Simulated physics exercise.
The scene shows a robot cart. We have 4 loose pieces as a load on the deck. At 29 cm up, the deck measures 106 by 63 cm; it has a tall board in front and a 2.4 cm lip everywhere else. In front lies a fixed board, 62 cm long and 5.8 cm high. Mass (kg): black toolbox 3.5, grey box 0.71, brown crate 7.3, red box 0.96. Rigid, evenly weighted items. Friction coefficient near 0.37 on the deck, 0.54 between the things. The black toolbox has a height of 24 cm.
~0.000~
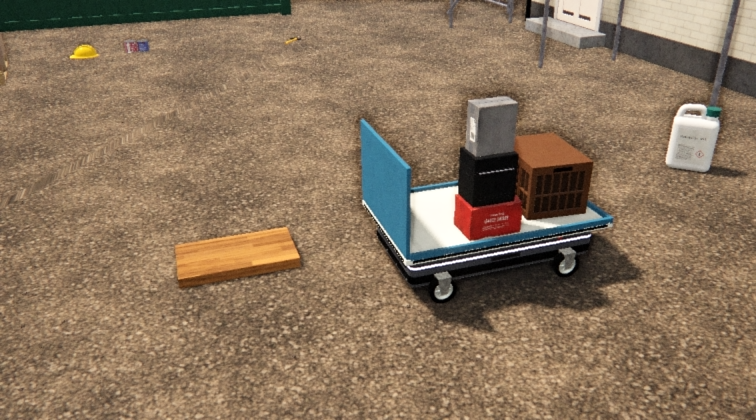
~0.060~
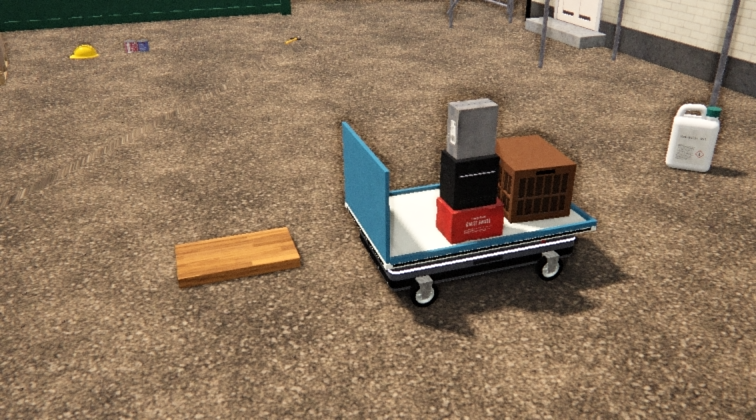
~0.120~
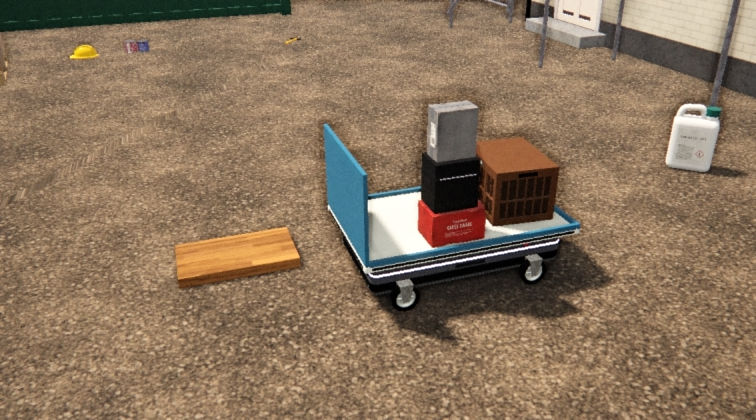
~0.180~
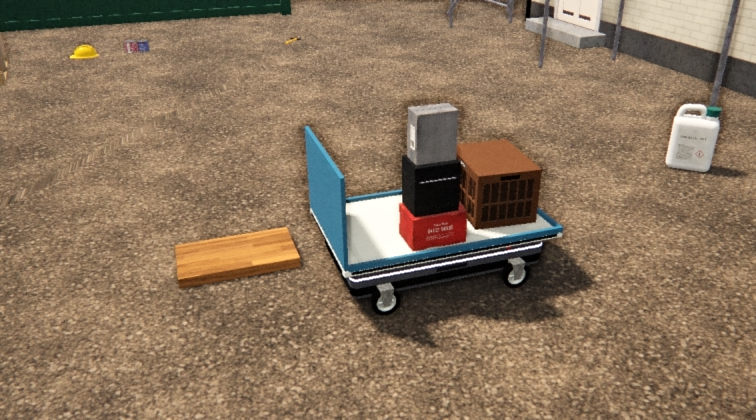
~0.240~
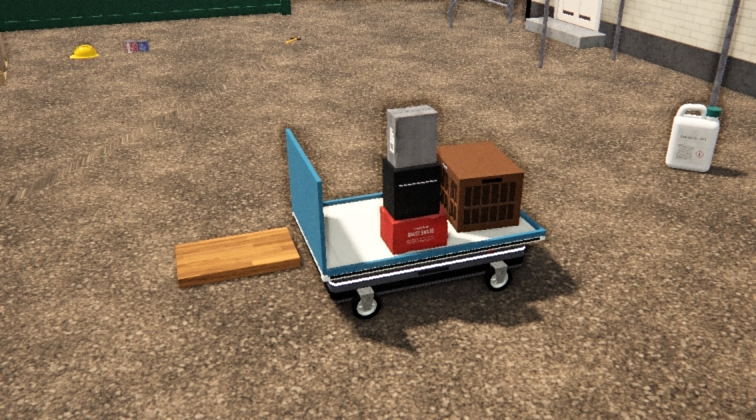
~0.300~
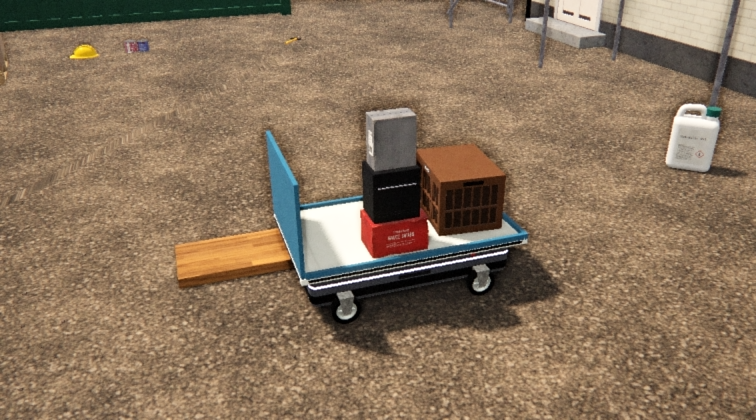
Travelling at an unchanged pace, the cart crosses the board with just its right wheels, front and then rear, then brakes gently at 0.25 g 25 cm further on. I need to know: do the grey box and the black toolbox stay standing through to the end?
Grey box: Yes, it stays standing. Black toolbox: Yes, it stays standing.
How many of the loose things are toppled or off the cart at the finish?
Count: 0.
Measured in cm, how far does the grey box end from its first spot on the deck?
Roughly 4 cm.
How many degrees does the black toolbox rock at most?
No more than 6°, at the worst moment.
By 0.50 s, 80 cm covered; grey box tilted 6° near (335, 144); black toolbox tilted 6° near (333, 196); red box tilted 6°.
By 0.80 s, 128 cm covered; grey box 9 cm from its spot near (217, 163); black toolbox 5 cm from its spot near (218, 216); red box 2 cm from its spot.
By 1.00 s, 160 cm covered; grey box 5 cm from its spot near (121, 176); black toolbox 3 cm from its spot near (130, 231); brown crate tilted 16°.
By 1.30 s, 208 cm covered; grey box 4 cm from its spot; black toolbox 3 cm from its spot; brown crate 7 cm from its spot.
When it is over (2.4 s), all 4 within 10 cm of the start.
